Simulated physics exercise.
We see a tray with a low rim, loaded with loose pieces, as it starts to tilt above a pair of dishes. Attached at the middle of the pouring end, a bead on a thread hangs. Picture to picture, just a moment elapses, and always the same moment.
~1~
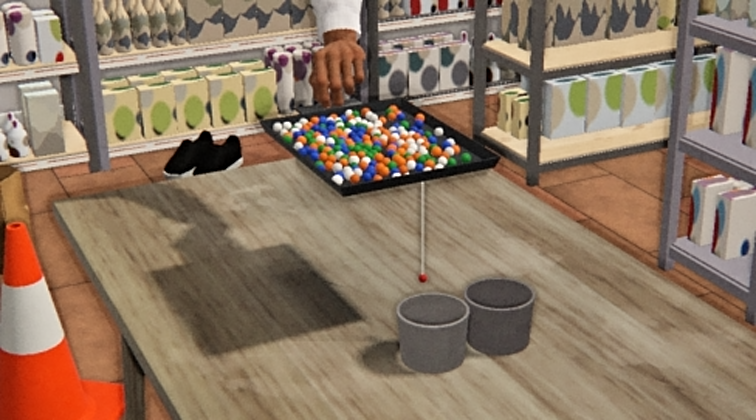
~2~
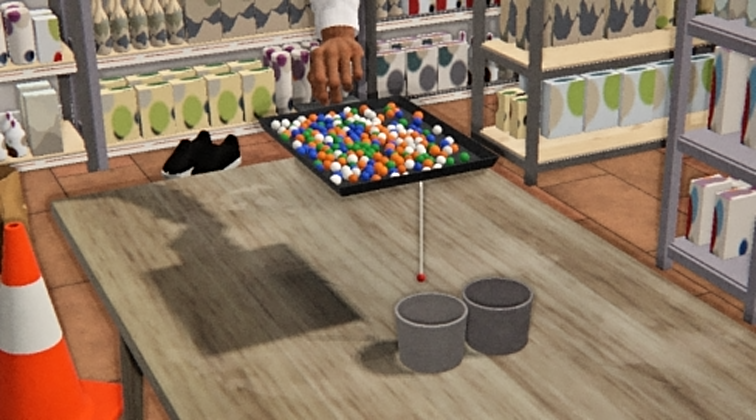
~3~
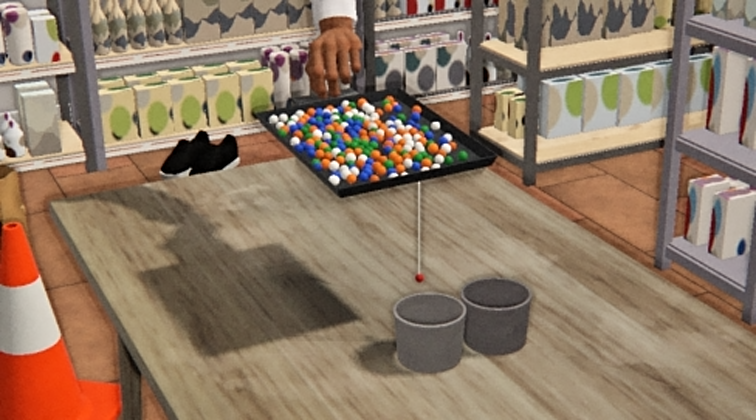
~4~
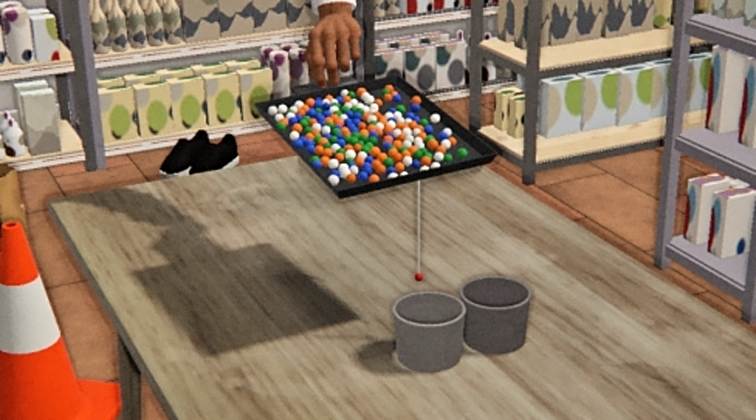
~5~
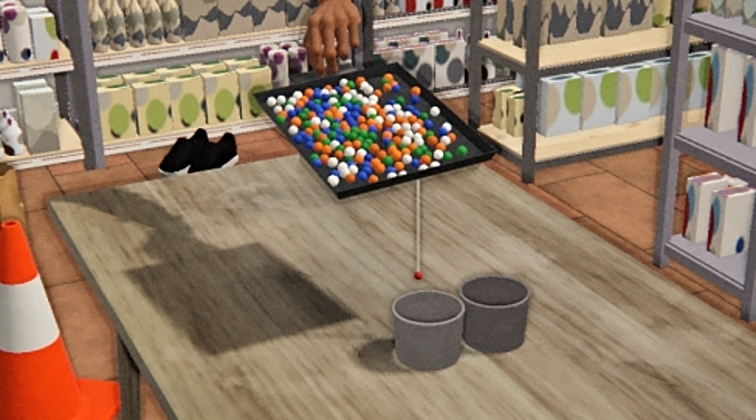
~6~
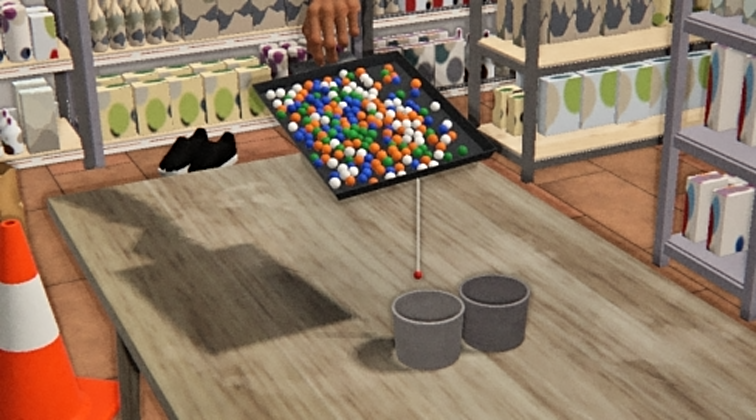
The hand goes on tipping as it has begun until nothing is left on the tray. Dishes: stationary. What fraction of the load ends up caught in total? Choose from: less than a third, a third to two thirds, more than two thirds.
In total, less than a third ends up caught.
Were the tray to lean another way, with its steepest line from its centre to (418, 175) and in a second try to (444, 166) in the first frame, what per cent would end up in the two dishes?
Somewhere close to 70 % the first time, 60 % the second.
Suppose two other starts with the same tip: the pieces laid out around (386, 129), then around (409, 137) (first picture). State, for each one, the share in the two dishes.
Around 20 then around 30 per cent.
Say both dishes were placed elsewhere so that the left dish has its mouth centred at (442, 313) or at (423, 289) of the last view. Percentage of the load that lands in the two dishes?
Trial 1 10%, trial 2 0%.
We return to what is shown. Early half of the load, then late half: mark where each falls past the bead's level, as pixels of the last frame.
Early half (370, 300), late half (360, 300).
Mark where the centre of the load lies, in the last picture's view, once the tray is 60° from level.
In the last view, the load is centred close to (370, 209).
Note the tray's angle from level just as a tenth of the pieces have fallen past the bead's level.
Roughly 45 degrees at that moment.
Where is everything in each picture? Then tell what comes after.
In the first frame, corners of the pouring end near (343, 185) and (495, 156), level; middle of the load near (368, 145), round plastic beads; left dish near (449, 344); right dish near (517, 327); bead on its thread near (423, 278).
In the second frame, corners of the pouring end near (342, 185) and (493, 155), level; middle of the load near (366, 143).
In the third frame, corners of the pouring end near (340, 186) and (492, 154), tipped barely, lowest at the left corner; middle of the load near (364, 140).
In the fourth frame, corners of the pouring end near (340, 188) and (491, 152), tipped a little, lowest at the left corner; middle of the load near (364, 134).
In the fifth frame, corners of the pouring end near (339, 189) and (491, 150), tipped a little, lowest at the left corner; middle of the load near (363, 129).
In the sixth frame, corners of the pouring end near (339, 190) and (491, 147), tipped a little, lowest at the left corner; middle of the load near (363, 126), all but a few on the move; left dish near (445, 341); right dish near (512, 324).
Shortly afterwards, tray tipped steeply; near half on the tray; a little in the left dish; near a quarter outside both; near a quarter in the air.
Next, tray tipped past a quarter turn; near a quarter in the left dish; the bulk outside both; only a few in the air.
Some moments later, tray tipped past a quarter turn; near a quarter in the left dish; the bulk outside both.
In the end, tray tipped past a quarter turn; near a quarter in the left dish; none at all in the right dish; the bulk outside both.
